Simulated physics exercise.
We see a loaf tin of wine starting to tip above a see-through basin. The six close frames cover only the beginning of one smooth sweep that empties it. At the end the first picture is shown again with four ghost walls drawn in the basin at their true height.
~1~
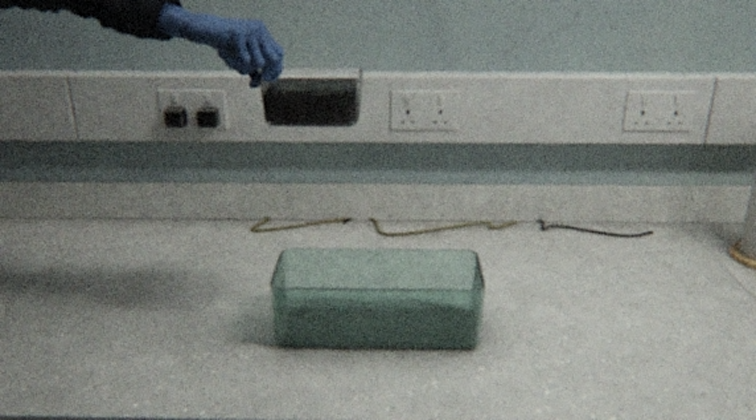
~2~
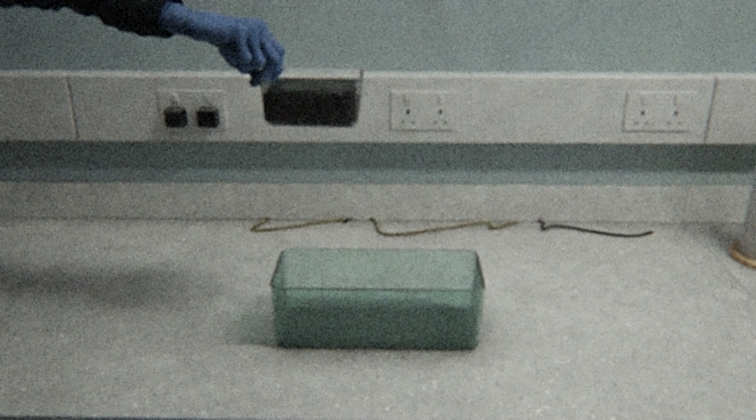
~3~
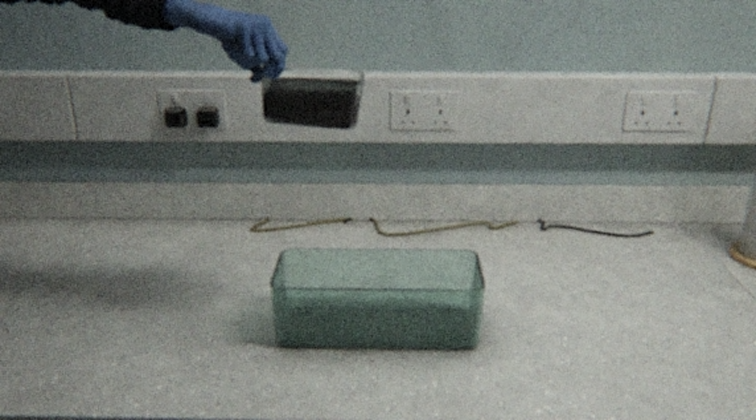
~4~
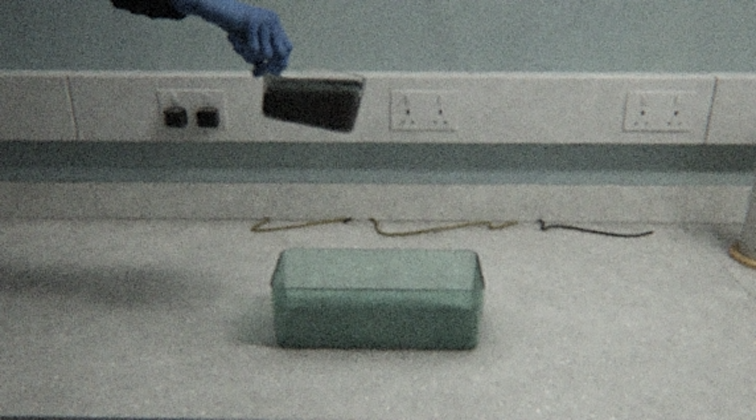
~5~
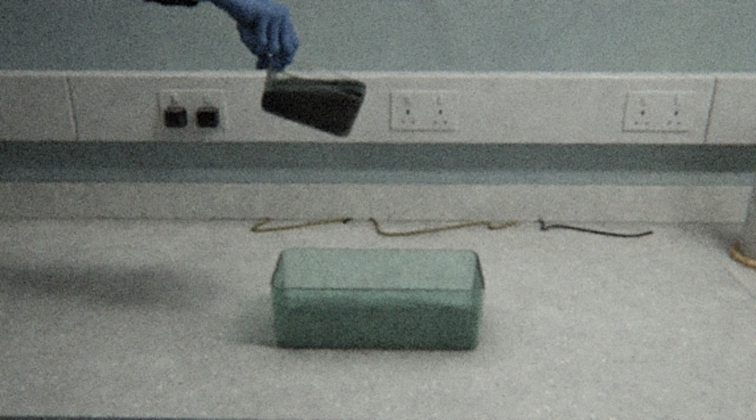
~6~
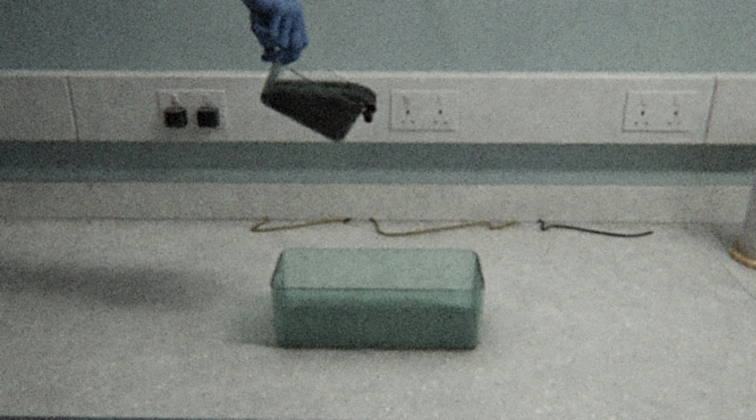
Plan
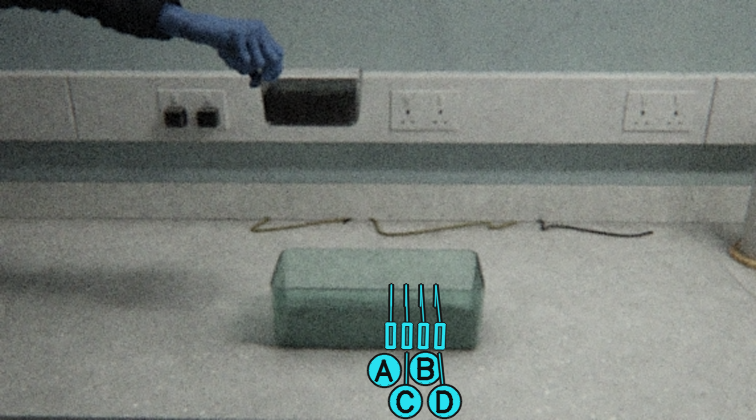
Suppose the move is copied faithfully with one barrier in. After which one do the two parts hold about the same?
Choose B.
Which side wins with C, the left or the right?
The right one.
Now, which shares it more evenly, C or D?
Place C.
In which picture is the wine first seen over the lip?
In picture 5.
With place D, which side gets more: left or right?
More ends on the left.
On the marked copy, A at (390, 352); B at (423, 353); C at (406, 353); D at (439, 353).
If A is chosen, about 24 % ends left of the wall and 71 % right of it; 5 % is lost outside.
If B is chosen, about 46 % ends left of the wall and 48 % right of it; 6 % is lost outside.
If C is chosen, about 32 % ends left of the wall and 63 % right of it; 5 % is lost outside.
If D is chosen, about 75 % ends left of the wall and 19 % right of it; 5 % is lost outside.
